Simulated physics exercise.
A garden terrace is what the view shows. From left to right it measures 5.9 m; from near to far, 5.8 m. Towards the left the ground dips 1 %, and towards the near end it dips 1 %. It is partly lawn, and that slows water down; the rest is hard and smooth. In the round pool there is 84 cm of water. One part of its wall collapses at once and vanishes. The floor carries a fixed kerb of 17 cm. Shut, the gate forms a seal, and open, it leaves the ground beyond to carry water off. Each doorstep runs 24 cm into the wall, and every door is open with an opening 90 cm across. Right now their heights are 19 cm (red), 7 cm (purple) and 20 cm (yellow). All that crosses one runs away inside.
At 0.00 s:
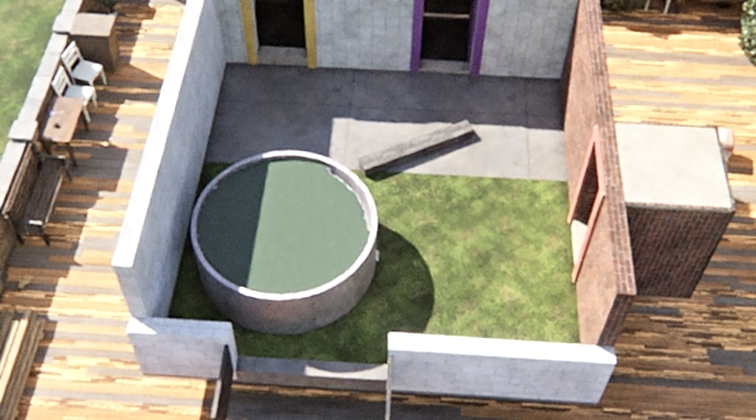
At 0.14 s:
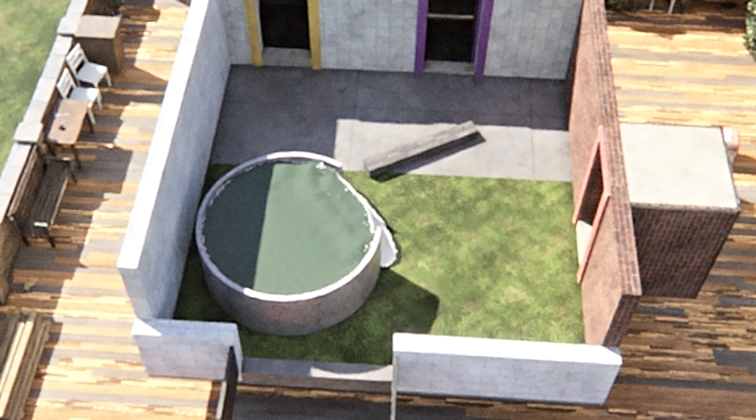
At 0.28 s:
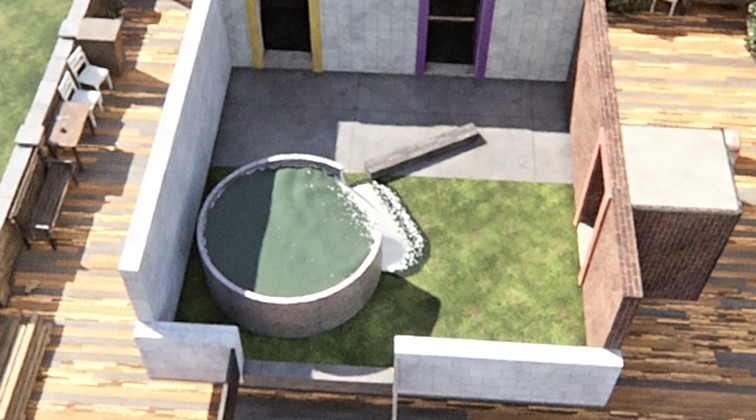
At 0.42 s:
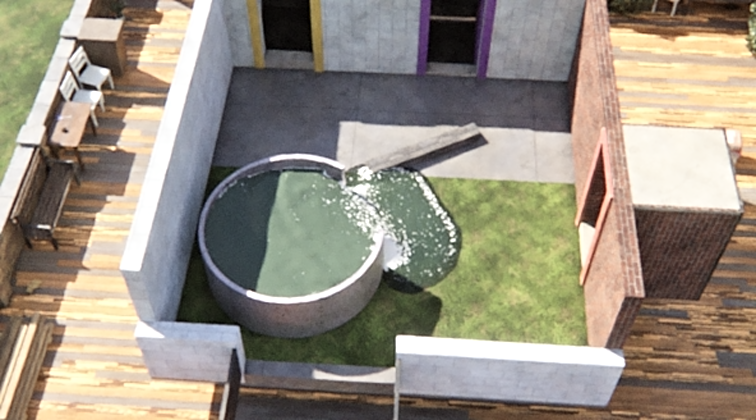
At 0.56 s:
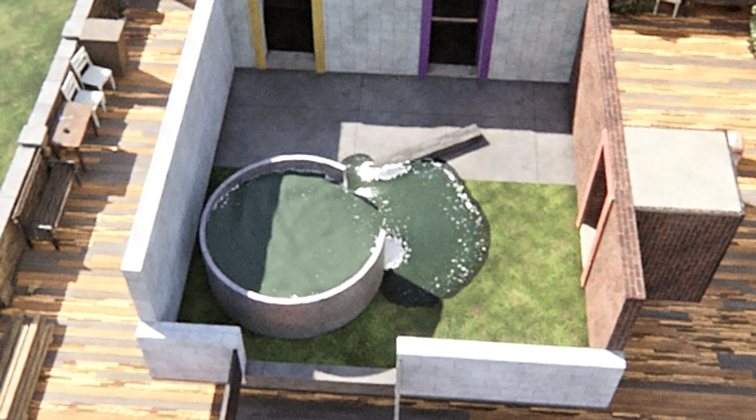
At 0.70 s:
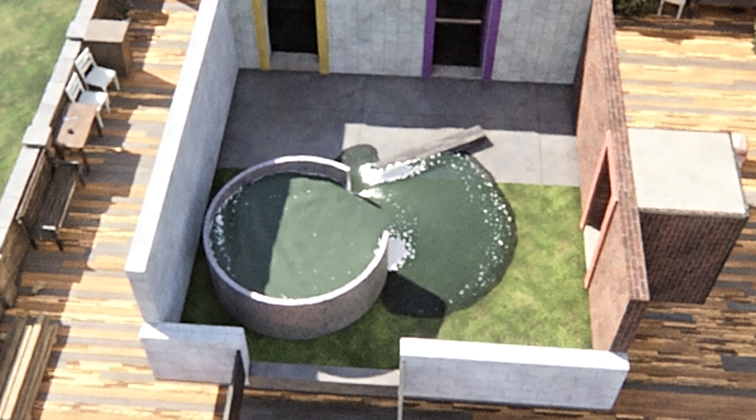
The video shows a walled terrace with a round pool of still, dark green water; part of the pool's right wall gives way, and water pours out, spreading in a widening, foam-flecked sheet across the grass and paving.
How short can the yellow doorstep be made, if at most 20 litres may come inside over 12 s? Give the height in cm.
Roughly 7.5 cm, no lower.
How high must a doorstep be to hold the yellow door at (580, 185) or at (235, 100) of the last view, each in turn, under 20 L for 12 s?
About 26 cm, then about 15 cm.
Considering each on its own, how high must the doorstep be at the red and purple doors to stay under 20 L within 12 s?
You'd want some 20 cm at red and some 9.5 cm at purple.
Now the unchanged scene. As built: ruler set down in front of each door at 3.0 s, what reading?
Door by door in cm - red 22, purple 11, yellow 3.
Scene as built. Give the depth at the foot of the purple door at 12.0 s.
It comes to about 6.5 centimetres deep.
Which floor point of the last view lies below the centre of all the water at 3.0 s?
Around (412, 219).
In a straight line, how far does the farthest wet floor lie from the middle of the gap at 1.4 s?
Around 4.2 m out.
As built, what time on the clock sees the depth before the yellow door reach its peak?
Approximately 11.0 s.
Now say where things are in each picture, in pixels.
In the first frame, still water, 84 cm deep, in the round pool at (285, 224); the yellow door at (279, 21) is dry.
In the second frame, the gap is at (368, 216), the front 0.3 m out at a hidden place; the back of the round pool holds 84 cm.
In the third frame, the front is at (425, 245), 0.8 m from the gap at (369, 222); 1.2 m2 of floor is wet, 84 cm left at the back.
In the fourth frame, the front is at (422, 178), 1.3 m from the gap at (370, 223); 2.5 m2 of floor is wet, 84 cm left at the back.
In the fifth frame, the front is at (457, 178), 1.7 m from the gap at (371, 224); 4.1 m2 of floor is wet, 83 cm left at the back.
In the sixth frame, water pours out at (375, 225) and has run 2.1 m, to (475, 163); about 9 cm deep outside, 77 cm at the back; 2.2 m in a straight line remain to the yellow door at (291, 27).
After 1.4 s water covers 45 % of the floor, deepest (40 cm) near (378, 223); it has not reached the yellow door.
After 3.0 s water covers 65 % of the floor, deepest (40 cm) near (556, 91); 3 cm at the yellow door, 0 litres in over its 20 cm doorstep.
After 12.0 s water covers 95 % of the floor, deepest (14 cm) near (173, 355); 10 cm at the yellow door, 0 litres in over its 20 cm doorstep.
At the yellow door as built, the water arrived by 2.6 s and peaked near 12 cm at 10.8 s.
Run again over the same 12 s with other heights there, 34 litres in over 6.5 cm, 9 litres over 9 cm. The limit of 20 litres is kept from about 7.5 cm up.
